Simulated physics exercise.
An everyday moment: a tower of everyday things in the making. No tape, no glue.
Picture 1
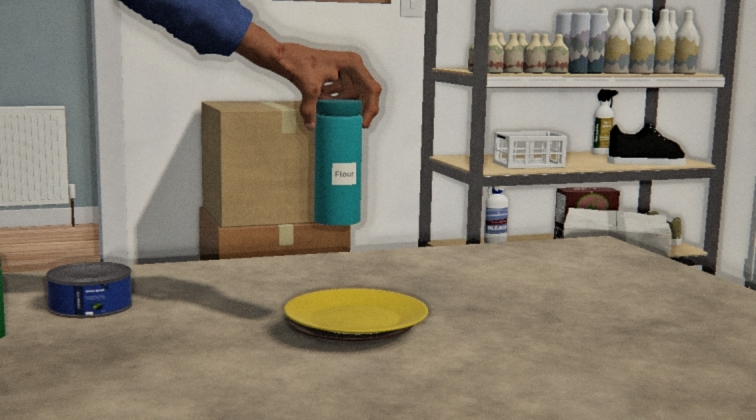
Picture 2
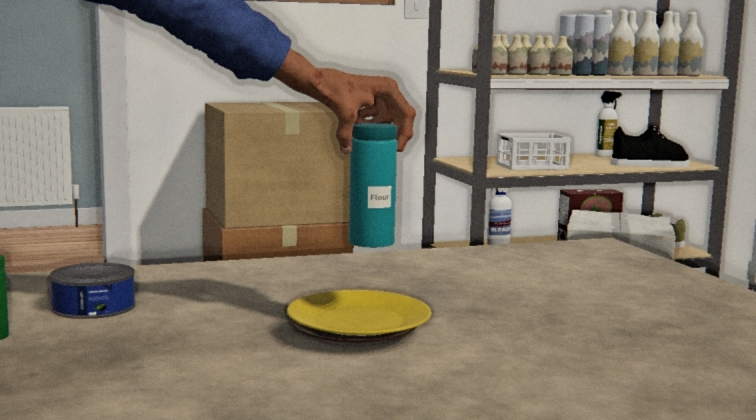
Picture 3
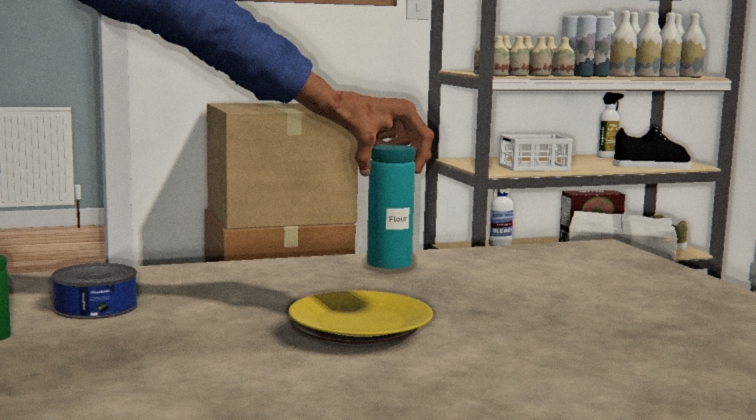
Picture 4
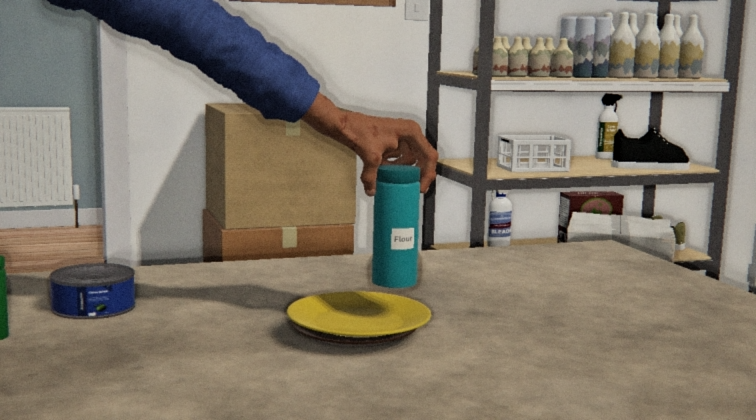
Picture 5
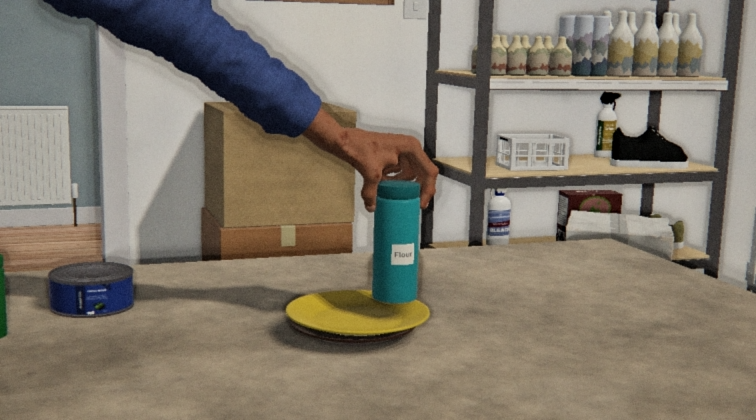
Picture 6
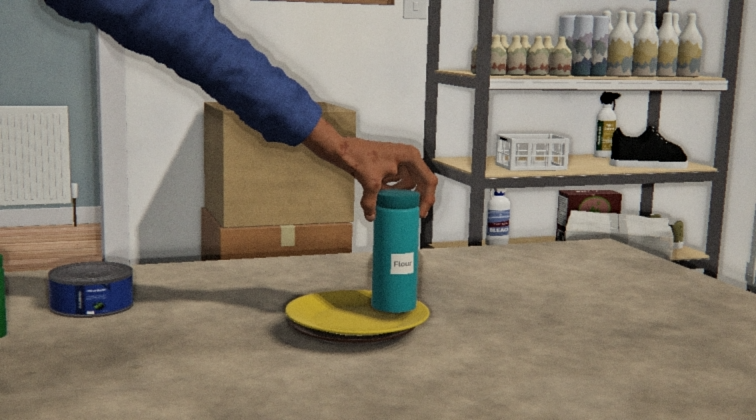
On a mottled tabletop, a hand lowers a turquoise jar rightward onto a yellow plate.
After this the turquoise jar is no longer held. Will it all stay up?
As it turns out, it holds.
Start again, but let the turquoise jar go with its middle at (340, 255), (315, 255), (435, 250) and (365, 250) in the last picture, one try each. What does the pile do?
First, it keeps its balance; second, it holds; third, it gives way; fourth, it holds.
Then, 0.20 s later than the last frame, all is still.
Then, 0.40 s later than the last frame, turquoise jar resting near (396, 251).
When it is over, all 5 as before. End places, in pixels of the last picture, turquoise jar near (396, 250). The pile keeps its balance.
